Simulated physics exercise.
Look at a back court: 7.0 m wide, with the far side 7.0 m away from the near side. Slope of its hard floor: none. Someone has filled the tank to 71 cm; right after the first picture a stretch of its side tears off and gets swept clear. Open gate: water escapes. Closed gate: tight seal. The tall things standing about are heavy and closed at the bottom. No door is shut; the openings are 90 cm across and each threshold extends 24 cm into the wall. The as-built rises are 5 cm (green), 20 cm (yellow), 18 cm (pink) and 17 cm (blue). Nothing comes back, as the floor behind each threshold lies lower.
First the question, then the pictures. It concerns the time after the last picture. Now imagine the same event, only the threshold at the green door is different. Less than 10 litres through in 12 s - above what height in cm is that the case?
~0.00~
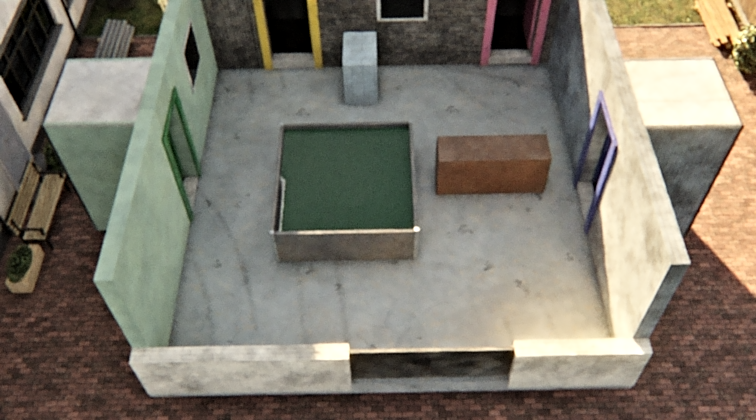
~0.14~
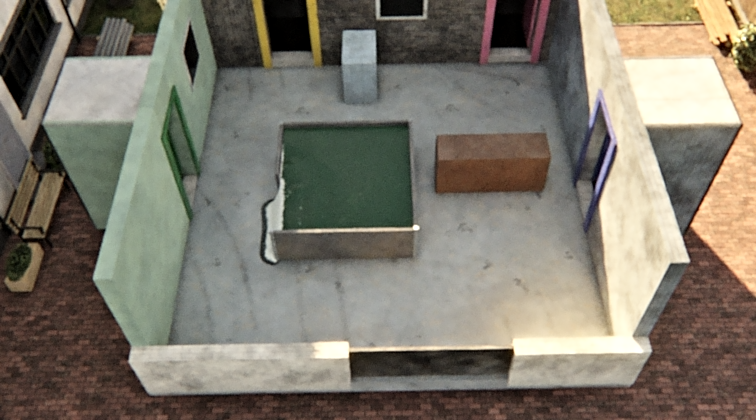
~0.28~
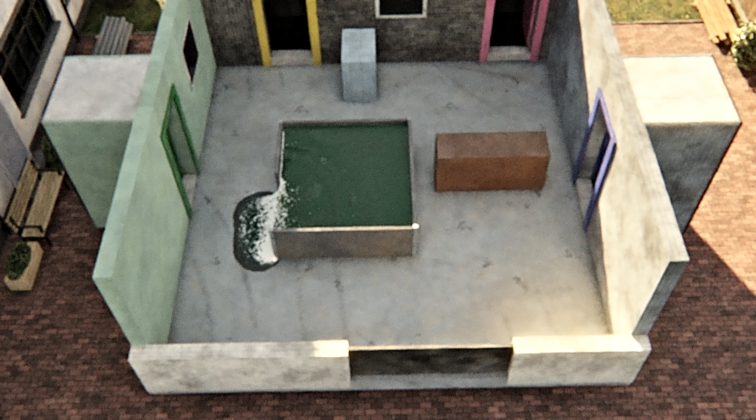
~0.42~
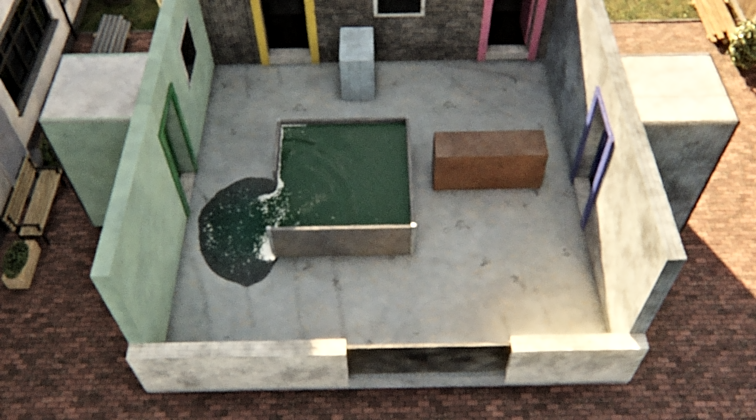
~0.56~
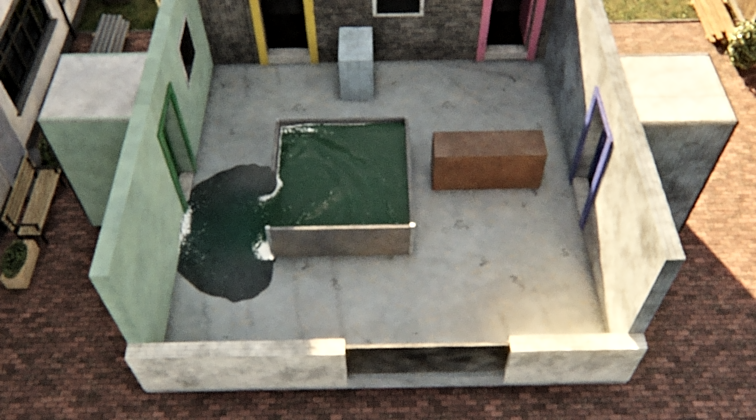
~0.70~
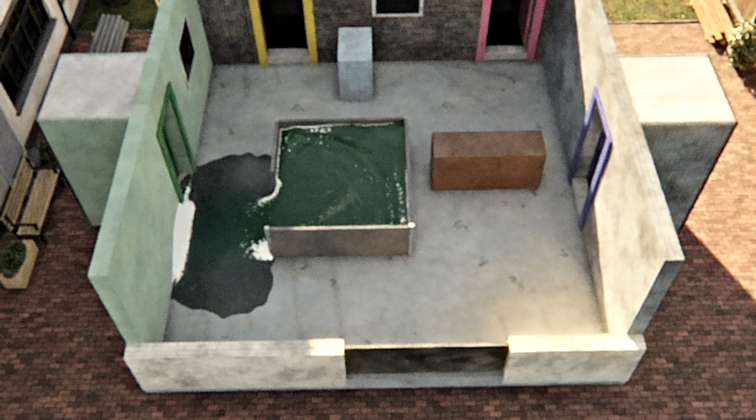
Above about 33 cm.
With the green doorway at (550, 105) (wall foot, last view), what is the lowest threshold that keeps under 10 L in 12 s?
You'd want it roughly 7.0 cm high.
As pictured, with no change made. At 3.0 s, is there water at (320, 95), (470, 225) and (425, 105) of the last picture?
In order: Untouched, untouched, untouched.
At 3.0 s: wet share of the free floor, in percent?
Some 40 per cent of it.
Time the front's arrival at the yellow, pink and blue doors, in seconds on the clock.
Arrives: Yellow 3.0 s / pink 5.5 s / blue 5.0 s.
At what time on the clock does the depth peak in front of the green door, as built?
I'd say near 2.0 seconds.
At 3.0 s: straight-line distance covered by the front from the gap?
Distance from gap: Approx. 4.4 m.
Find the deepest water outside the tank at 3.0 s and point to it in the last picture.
Near pixel (161, 358).
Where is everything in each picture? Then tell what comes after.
In the first picture, the tank at (346, 177) is whole and still, 71 cm deep; the green door at (183, 160) is dry.
In the second picture, the gap is at (280, 222), the front 0.3 m out at (265, 210); the back of the tank holds 71 cm.
In the third picture, water pours out at (279, 221) and has run 0.8 m, to (237, 217); about 11 cm deep outside, 71 cm at the back.
In the fourth picture, the front is at (203, 227), 1.3 m from the gap at (277, 220); 2.2 m2 of floor is wet, 71 cm left at the back.
In the fifth picture, the front is at (179, 264), 1.6 m from the gap at (276, 220); 3.5 m2 of floor is wet, 71 cm left at the back.
In the sixth picture, water pours out at (275, 219) and has run 1.9 m, to (176, 194); about 6 cm deep outside, 68 cm at the back; water is at the green door at (178, 155).
After 1.4 s water covers 15 % of the floor, deepest (48 cm) near (192, 244); 24 cm at the green door, 71 litres in over its 5 cm threshold.
After 3.0 s water covers 40 % of the floor, deepest (41 cm) near (161, 358); 20 cm at the green door, 272 litres in over its 5 cm threshold.
After 12.0 s water covers 95 % of the floor, deepest (12 cm) near (563, 229); 7 cm at the green door, 532 litres in over its 5 cm threshold.
At the green door as built, the water arrived by 0.7 s and peaked near 24 cm at 2.0 s.
Run again over the same 12 s with other heights there, 34 litres in over 27 cm, 3 litres over 36.5 cm. The limit of 10 litres is kept from about 33 cm up.
